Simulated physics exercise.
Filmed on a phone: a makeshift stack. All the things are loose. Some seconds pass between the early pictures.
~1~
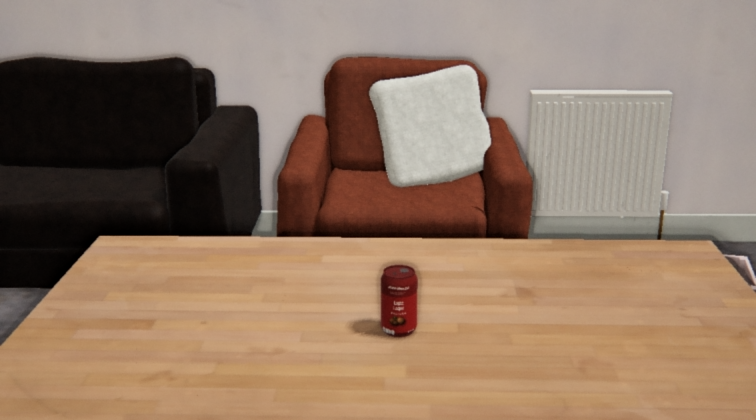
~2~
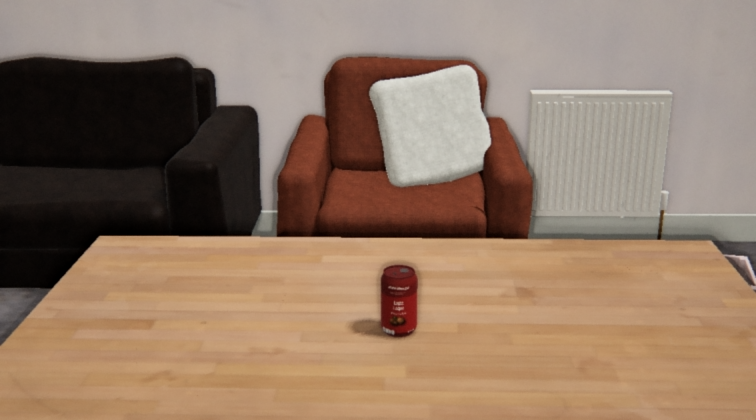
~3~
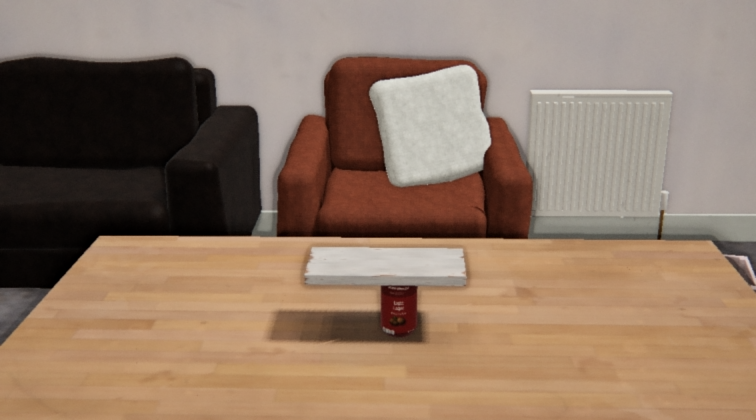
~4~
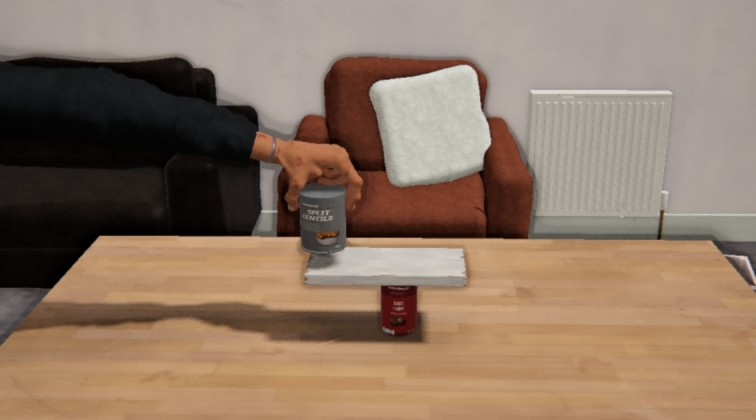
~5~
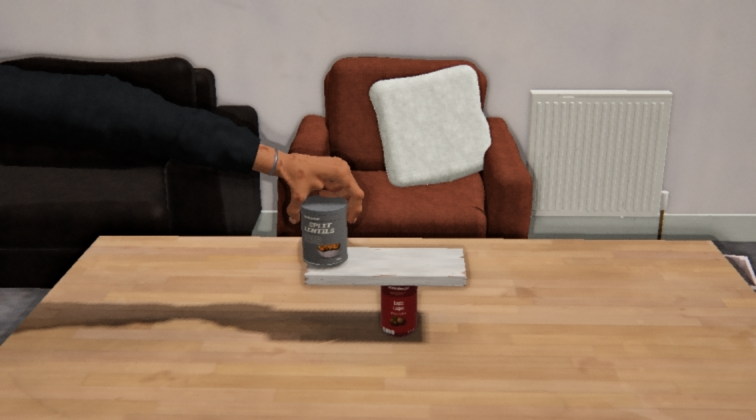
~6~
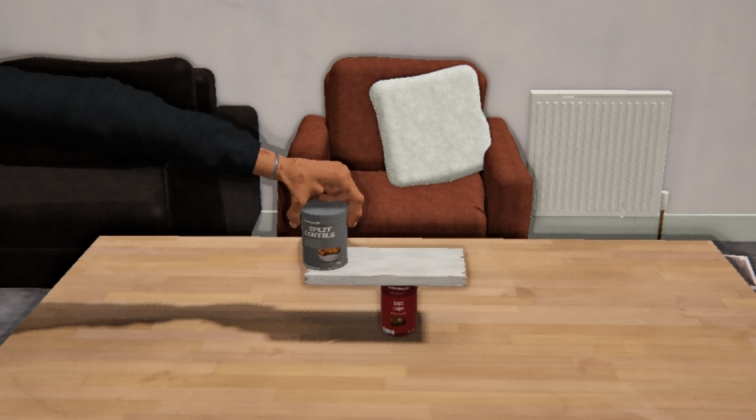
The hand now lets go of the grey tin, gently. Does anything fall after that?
The stack loses its balance.
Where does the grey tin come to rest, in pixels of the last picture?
Near (258, 312).
Then, 0.30 s past the last view, grey tin now fallen; white board rocked 60° from its first pose.
Then, 0.40 s past the last view, white board rocked 60° from its first pose.
Then, 0.70 s past the last view, white board now fallen.
Finally, fallen, grey tin and white board; red can still in place. Final places as the last picture's camera would see them, grey tin near (258, 312). The stack comes apart.
